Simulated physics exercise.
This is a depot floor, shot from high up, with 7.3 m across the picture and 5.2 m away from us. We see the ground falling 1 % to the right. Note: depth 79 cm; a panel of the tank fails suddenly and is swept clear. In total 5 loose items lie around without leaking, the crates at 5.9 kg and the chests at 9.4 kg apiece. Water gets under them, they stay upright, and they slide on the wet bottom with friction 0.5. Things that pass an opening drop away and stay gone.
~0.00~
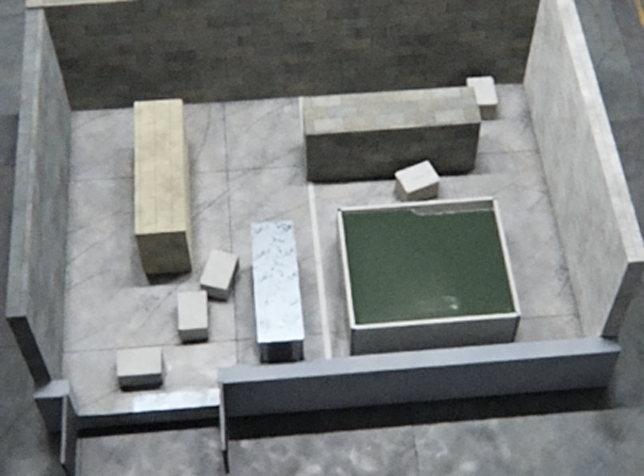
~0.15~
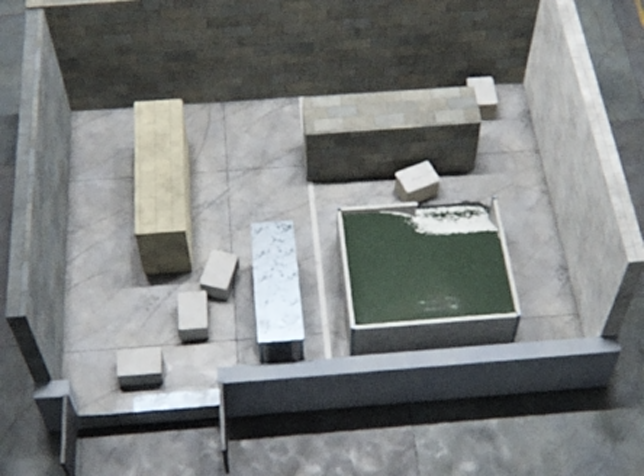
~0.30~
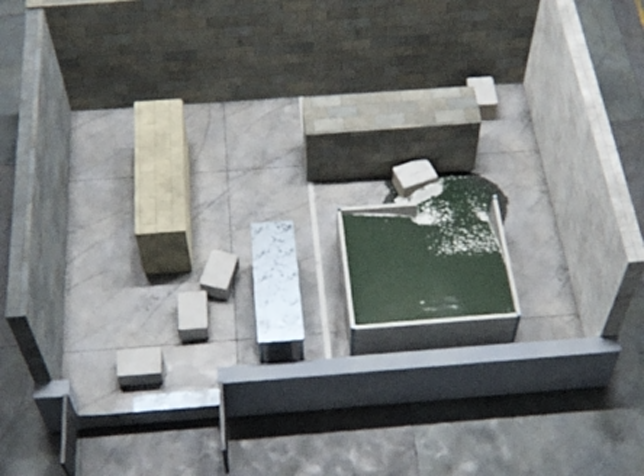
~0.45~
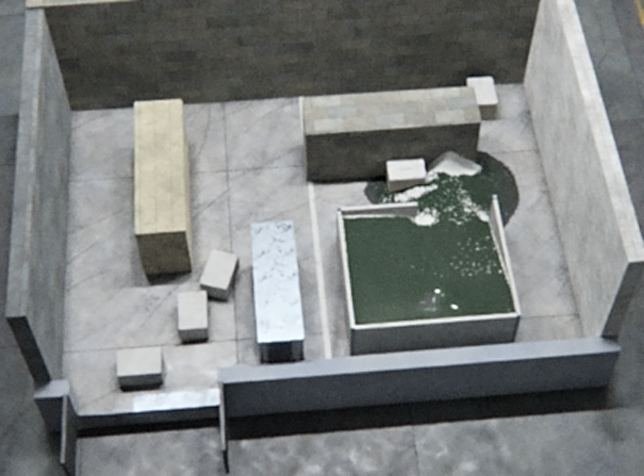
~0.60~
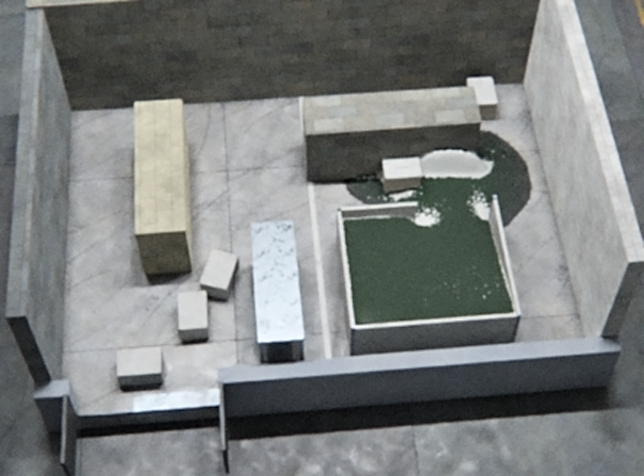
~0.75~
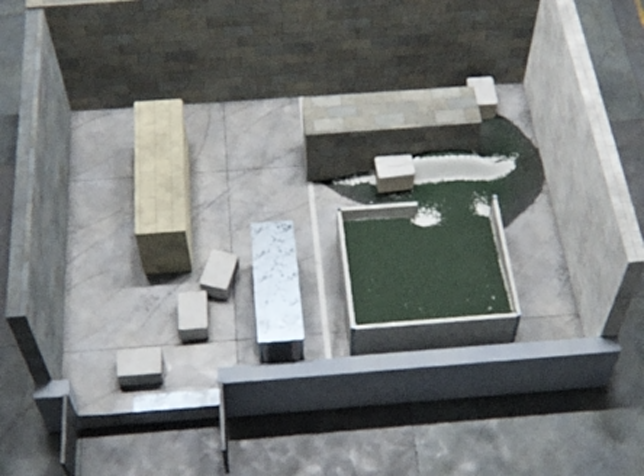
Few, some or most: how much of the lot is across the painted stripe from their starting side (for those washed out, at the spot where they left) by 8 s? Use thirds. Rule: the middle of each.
By my count it is in the middle third.
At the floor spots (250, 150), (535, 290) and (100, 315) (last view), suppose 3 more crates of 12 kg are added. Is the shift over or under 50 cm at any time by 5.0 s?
In order: Greater, greater and smaller.
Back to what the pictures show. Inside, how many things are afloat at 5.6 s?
It comes to 2.
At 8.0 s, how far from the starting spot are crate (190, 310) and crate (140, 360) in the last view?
The first is washed out, the second washed out.
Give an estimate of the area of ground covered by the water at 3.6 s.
About 28 m2.
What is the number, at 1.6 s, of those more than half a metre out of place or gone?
By that point, 1.
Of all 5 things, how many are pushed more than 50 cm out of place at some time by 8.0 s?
By my count, 5.
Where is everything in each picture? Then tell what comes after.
A chest at (418, 177) rests on the ground; a crate at (139, 361) rests on the ground; 4.2 m2 under water; 0 of 5 have shifted, in the first frame.
A chest at (418, 177) rests on the ground; a crate at (139, 361) rests on the ground; water covers 4.9 m2; 0 of 5 have shifted, in the second frame.
A chest at (415, 172), on the bottom, 9 cm from its start; a crate at (139, 361), on the bottom; water covers 5.7 m2; 1 of 5 have shifted, in the third frame.
A chest at (406, 168) rests on the ground, 22 cm from its start; a crate at (139, 361), on the bottom; water covers 6.6 m2; 1 of 5 have shifted, in the fourth frame.
A chest at (402, 167), afloat, 27 cm from its start; a crate at (139, 361) rests on the ground; water covers 7.2 m2; 1 of 5 have shifted, in the fifth frame.
A chest at (395, 165) rests on the ground, 36 cm from its start; a crate at (139, 361), on the bottom; water covers 7.9 m2; 1 of 5 have shifted, in the sixth frame.
After 1.6 s 0 of 5 are over the mark; 0 afloat.
After 3.6 s 1 of 5 are over the mark; 2 afloat.
After 5.6 s 2 of 5 are over the mark; 2 afloat.
After 8.0 s 2 of 5 are over the mark; 1 afloat.
